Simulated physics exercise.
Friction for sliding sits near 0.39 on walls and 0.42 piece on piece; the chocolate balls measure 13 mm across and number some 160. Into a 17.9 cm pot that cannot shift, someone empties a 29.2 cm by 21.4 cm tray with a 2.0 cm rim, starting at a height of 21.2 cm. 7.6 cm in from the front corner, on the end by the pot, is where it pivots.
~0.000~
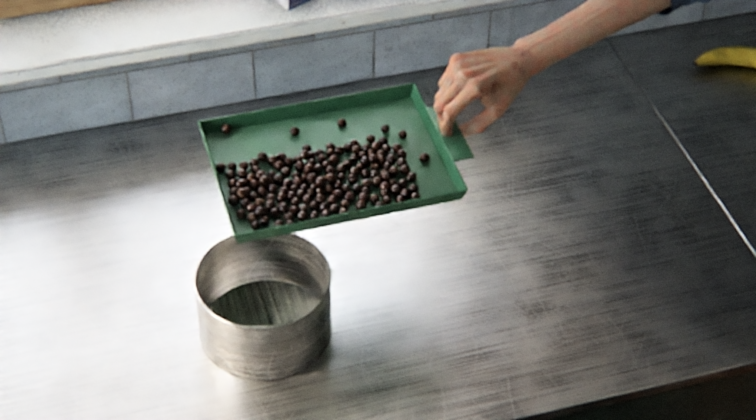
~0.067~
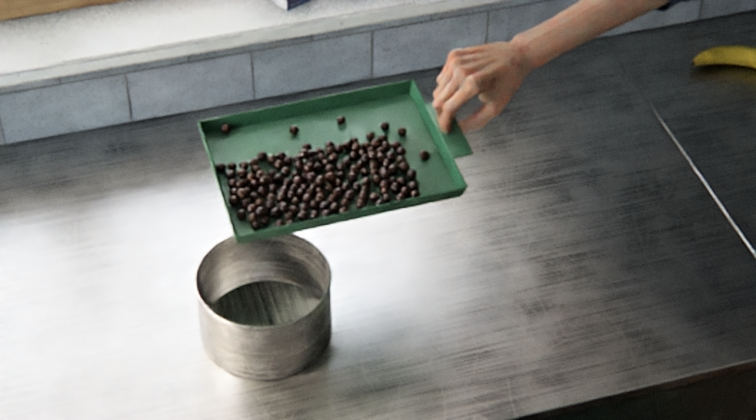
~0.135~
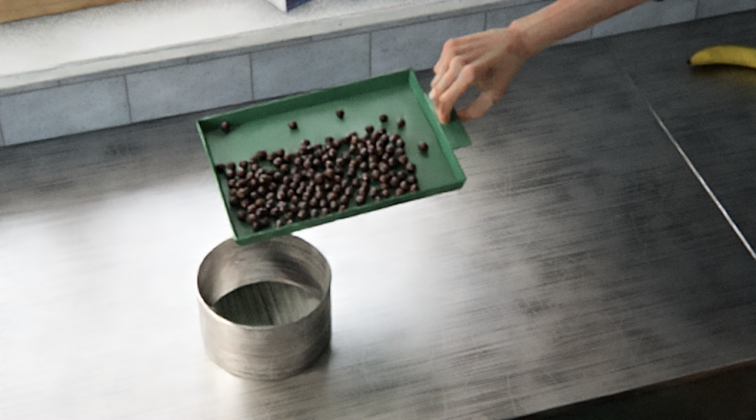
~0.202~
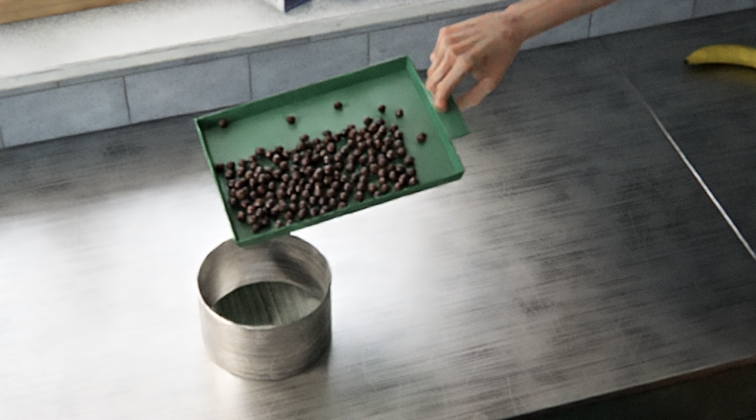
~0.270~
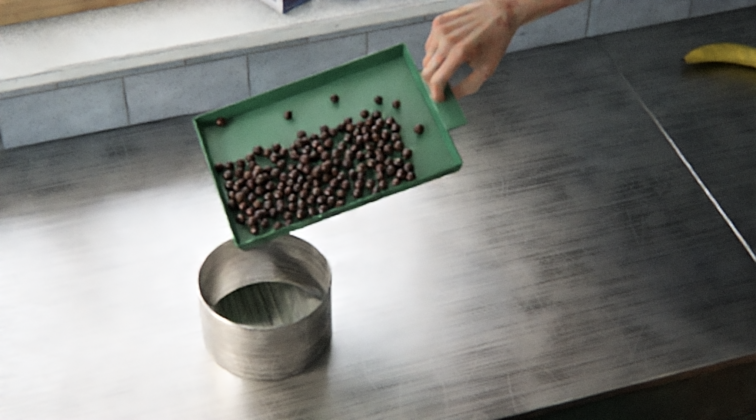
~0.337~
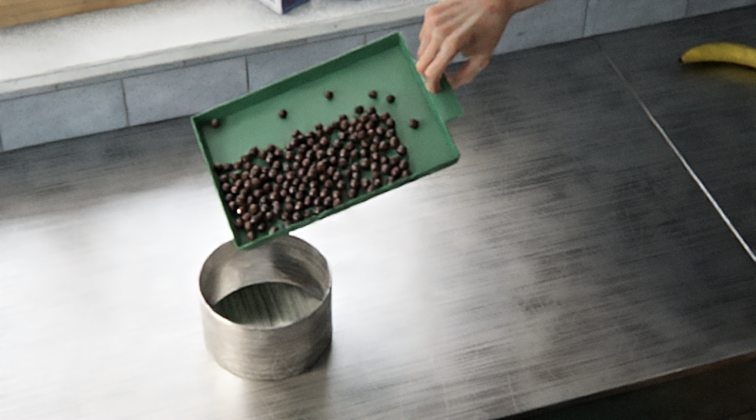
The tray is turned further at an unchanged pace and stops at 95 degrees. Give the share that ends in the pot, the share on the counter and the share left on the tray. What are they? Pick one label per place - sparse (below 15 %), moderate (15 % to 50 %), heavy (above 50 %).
Pot: Heavy; counter: Moderate; tray: Sparse.
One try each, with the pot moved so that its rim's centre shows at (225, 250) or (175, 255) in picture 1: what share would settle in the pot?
30 and 25 %.
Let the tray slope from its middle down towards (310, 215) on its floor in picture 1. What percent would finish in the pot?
The share comes to about 85 in a hundred.
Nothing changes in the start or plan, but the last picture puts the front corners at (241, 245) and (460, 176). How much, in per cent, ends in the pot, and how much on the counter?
Pot 90, counter 10.
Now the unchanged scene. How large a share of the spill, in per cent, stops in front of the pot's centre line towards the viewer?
Roughly 80 per cent.
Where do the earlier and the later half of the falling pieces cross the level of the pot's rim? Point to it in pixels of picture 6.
Roughly (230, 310) to begin with, later roughly (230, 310).
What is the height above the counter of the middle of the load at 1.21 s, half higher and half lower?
Some 28 cm.
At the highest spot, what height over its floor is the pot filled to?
Top level: Approx. 2.5 cm.
Then, at 0.86 s, tilt 55 degrees; the tray holds 100 %, the pot 0 %.
After 1.21 s, tilt 79 degrees; the tray holds 95 %, the pot 0 %.
After 1.66 s, tilt 95 degrees; the tray holds 0 %, the pot 60 %.
At rest (2.7 s), pot 65 %, counter 35 %, tray 0 %.
